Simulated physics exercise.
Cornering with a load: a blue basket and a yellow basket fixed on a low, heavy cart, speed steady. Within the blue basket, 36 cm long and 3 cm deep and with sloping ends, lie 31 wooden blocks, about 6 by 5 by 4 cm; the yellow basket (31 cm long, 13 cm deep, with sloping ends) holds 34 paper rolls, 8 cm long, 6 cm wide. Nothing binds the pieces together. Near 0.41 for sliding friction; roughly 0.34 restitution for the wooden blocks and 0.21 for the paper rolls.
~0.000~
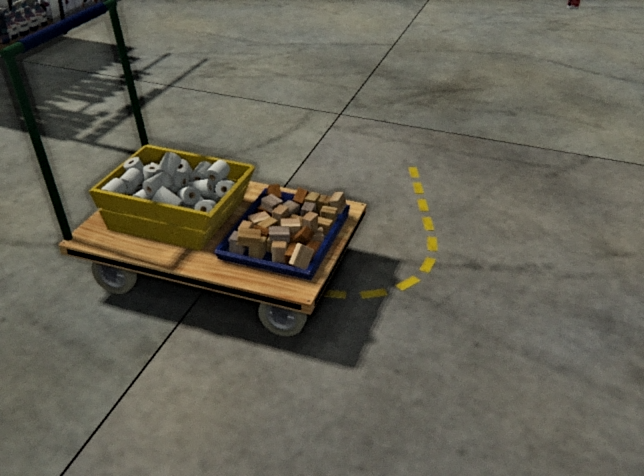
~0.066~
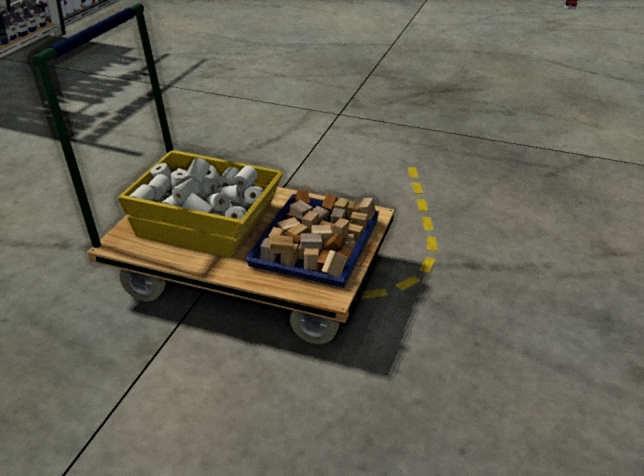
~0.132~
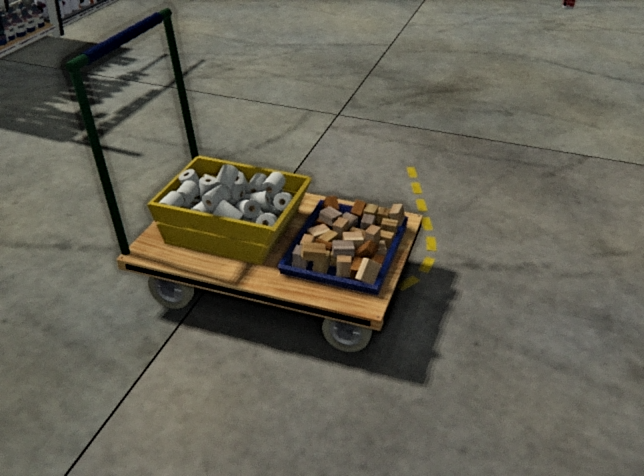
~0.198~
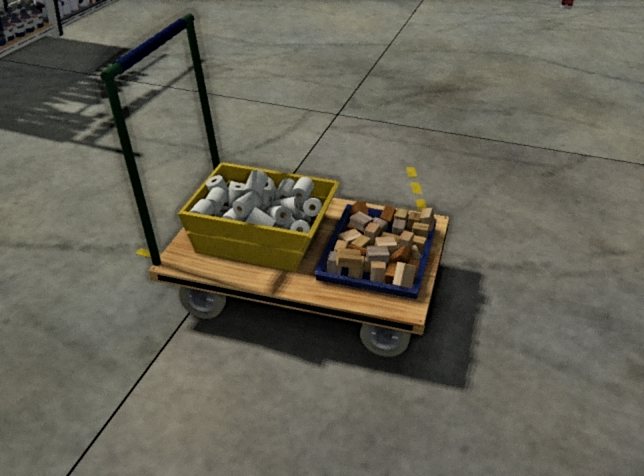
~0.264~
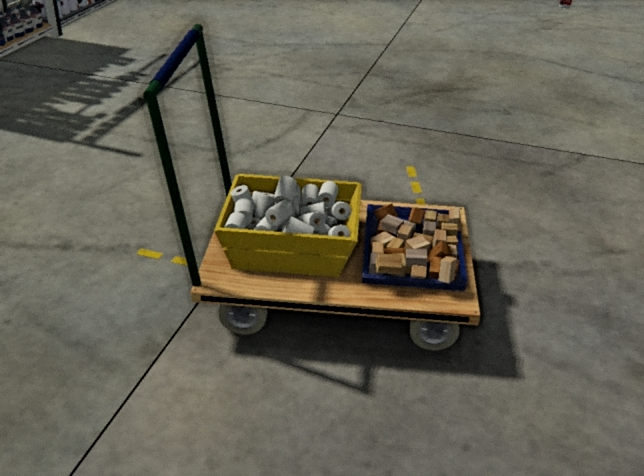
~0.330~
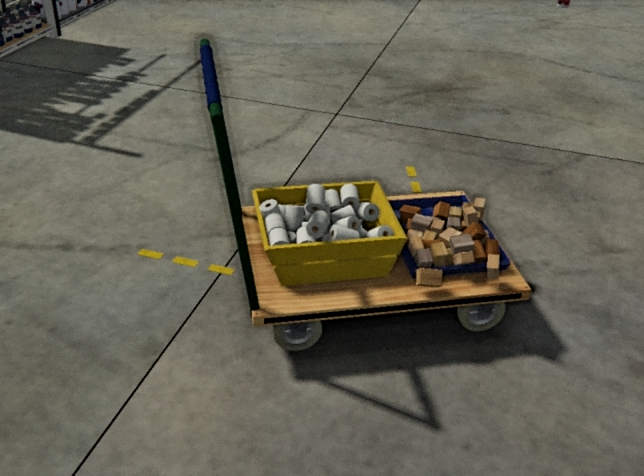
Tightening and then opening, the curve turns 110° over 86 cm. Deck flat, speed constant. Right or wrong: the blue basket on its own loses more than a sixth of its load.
Right.
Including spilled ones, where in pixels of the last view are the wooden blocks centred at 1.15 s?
Centred roughly at (437, 86).
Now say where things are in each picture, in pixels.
In the first frame (places track the rim corner closest to us here; the camera moves round a little), blue basket (309, 270); yellow basket (208, 214); heading changed by 0°, 0 cm rolled; all still inside.
In the second frame, blue basket (342, 278); yellow basket (239, 221); heading changed by 0°, 10 cm rolled.
In the third frame, blue basket (376, 285); yellow basket (272, 228); heading changed by 0°, 21 cm rolled.
In the fourth frame, blue basket (416, 289); yellow basket (308, 235); heading changed by 3°, 31 cm rolled.
In the fifth frame, blue basket (465, 281); yellow basket (353, 239); heading changed by 13°, 41 cm rolled.
In the sixth frame, blue basket (508, 260); yellow basket (403, 237); heading changed by 28°, 51 cm rolled; 2 out, the lowest block at (429, 278).
After 0.42 s, the blue basket is down by 5 of 31 and the yellow basket has all 34.
After 0.53 s, the blue basket is down by 13 of 31 and the yellow basket has all 34.
After 0.70 s, the blue basket is down by 15 of 31 and the yellow basket is down by 2 of 34.
Final count (at 1.15 s), the blue basket is down by 16 of 31 and the yellow basket is down by 2 of 34. Asked share, 16 of 31, 52 per cent.
